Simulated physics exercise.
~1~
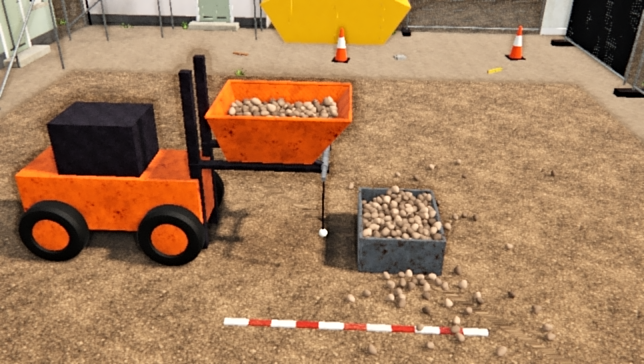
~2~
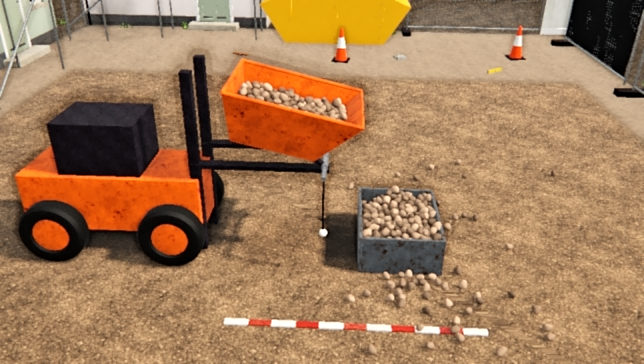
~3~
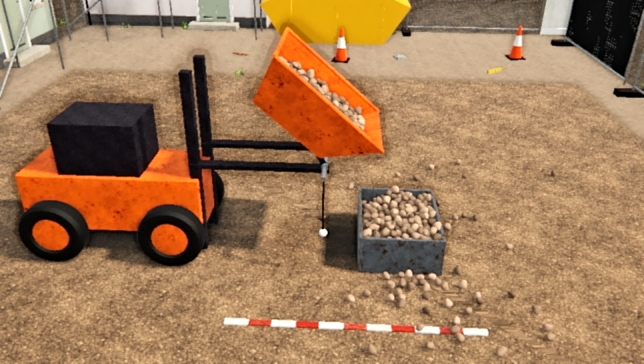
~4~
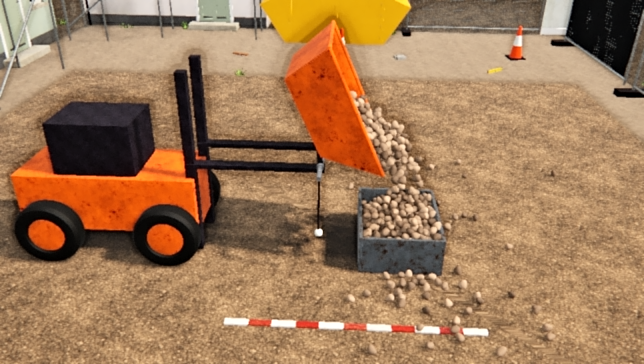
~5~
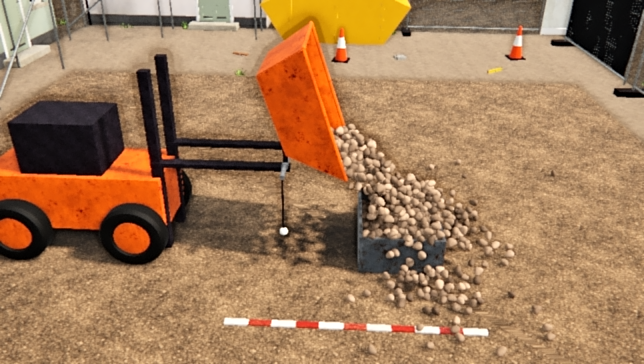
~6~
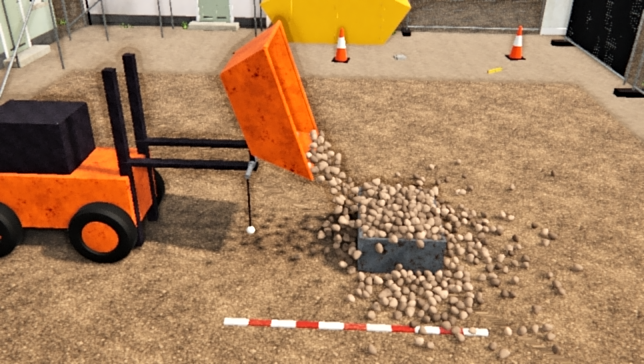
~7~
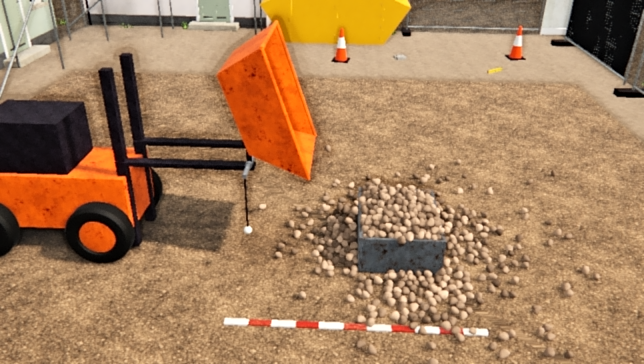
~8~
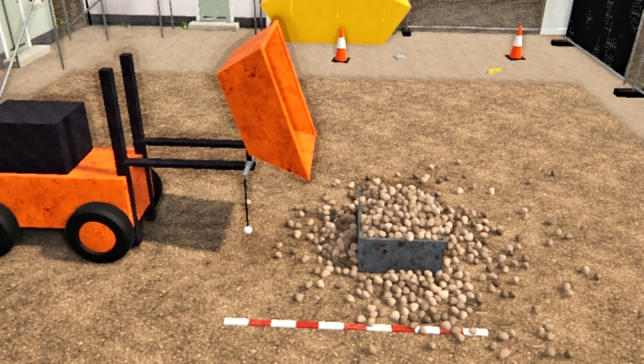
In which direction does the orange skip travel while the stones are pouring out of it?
The skip moves to the left, along with the forklift as it backs away from the bin.
